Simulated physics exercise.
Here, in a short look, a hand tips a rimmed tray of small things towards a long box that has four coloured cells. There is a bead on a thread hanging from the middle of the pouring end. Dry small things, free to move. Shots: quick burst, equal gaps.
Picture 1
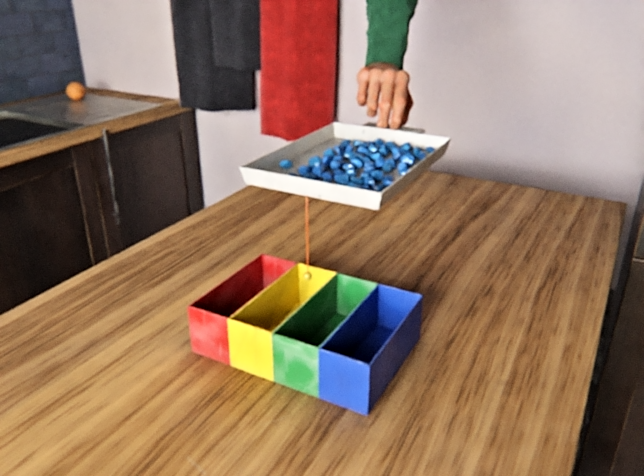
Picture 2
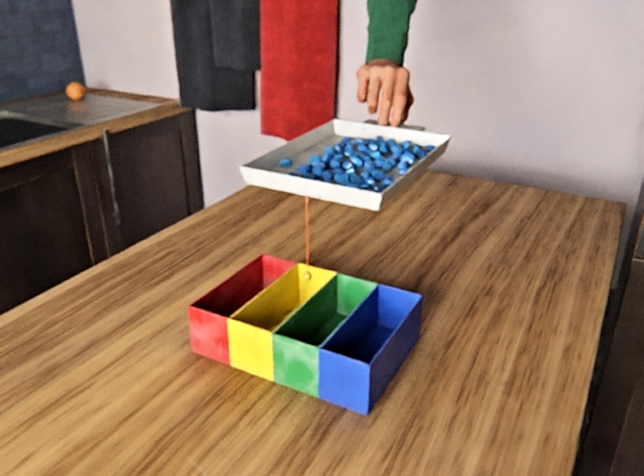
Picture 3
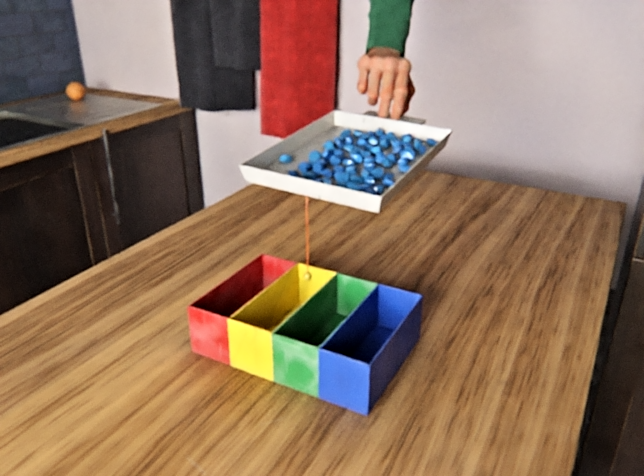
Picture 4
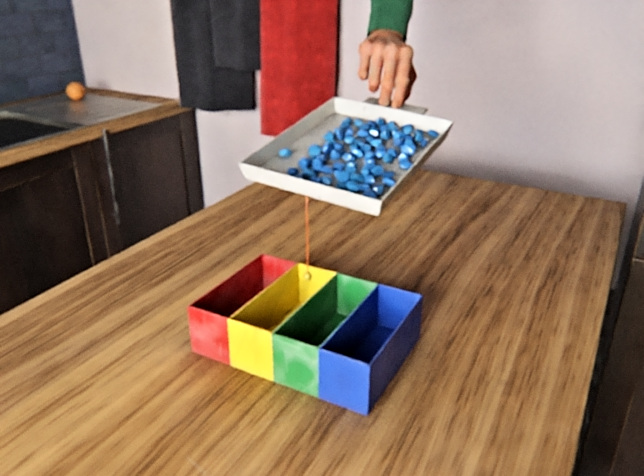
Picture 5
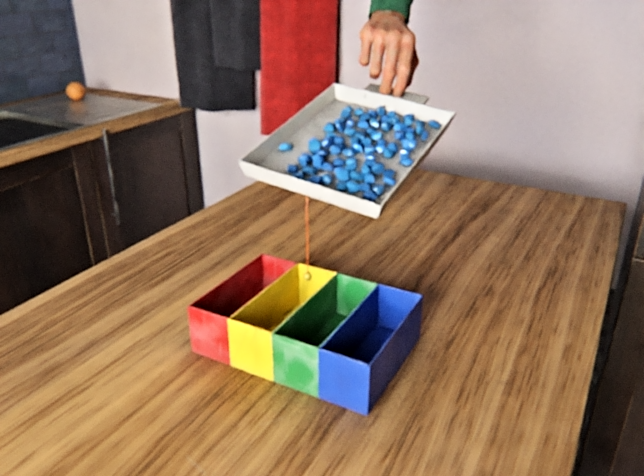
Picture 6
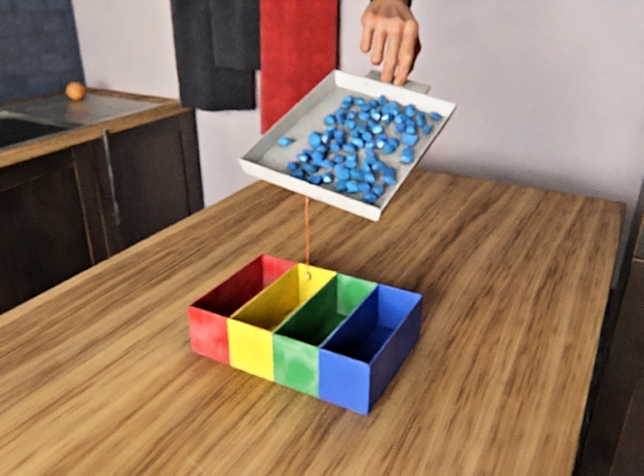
A hand steadily tilts a white tray of blue stones above a four-coloured box.
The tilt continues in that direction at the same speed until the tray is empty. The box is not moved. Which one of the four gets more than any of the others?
Most: Blue.
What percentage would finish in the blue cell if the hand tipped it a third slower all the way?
About 70 %.
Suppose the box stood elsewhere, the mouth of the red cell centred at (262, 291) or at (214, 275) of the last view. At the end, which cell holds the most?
With the first placing it's the green one, with the second it's the blue cell.
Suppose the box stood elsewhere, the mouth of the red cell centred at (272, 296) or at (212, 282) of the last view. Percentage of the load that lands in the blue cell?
It comes to near 10 per cent the first time and near 60 per cent the second time.
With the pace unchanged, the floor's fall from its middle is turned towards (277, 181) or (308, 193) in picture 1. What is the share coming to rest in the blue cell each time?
The first try gives close to 0 per cent, the second close to 10 per cent.
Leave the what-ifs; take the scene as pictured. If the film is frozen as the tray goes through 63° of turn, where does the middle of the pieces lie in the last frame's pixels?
Near the pixel (367, 174).
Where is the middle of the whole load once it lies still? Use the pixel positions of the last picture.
Once it all stops, the middle lies near (368, 353).
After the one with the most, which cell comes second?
The runner-up is the cell in green.
Soon after the last picture, tray tipped steeply; all on the tray.
A little later, tray tipped past a quarter turn; about a third on the tray; about half in the blue cell; a small part in the green cell; a small part falling or outside the box.
Later still, tray tipped past a quarter turn; about two thirds in the blue cell; about a quarter in the green cell.
At rest, tray tipped past a quarter turn; about two thirds in the blue cell; about a quarter in the green cell; none in the yellow cell; none in the red cell.
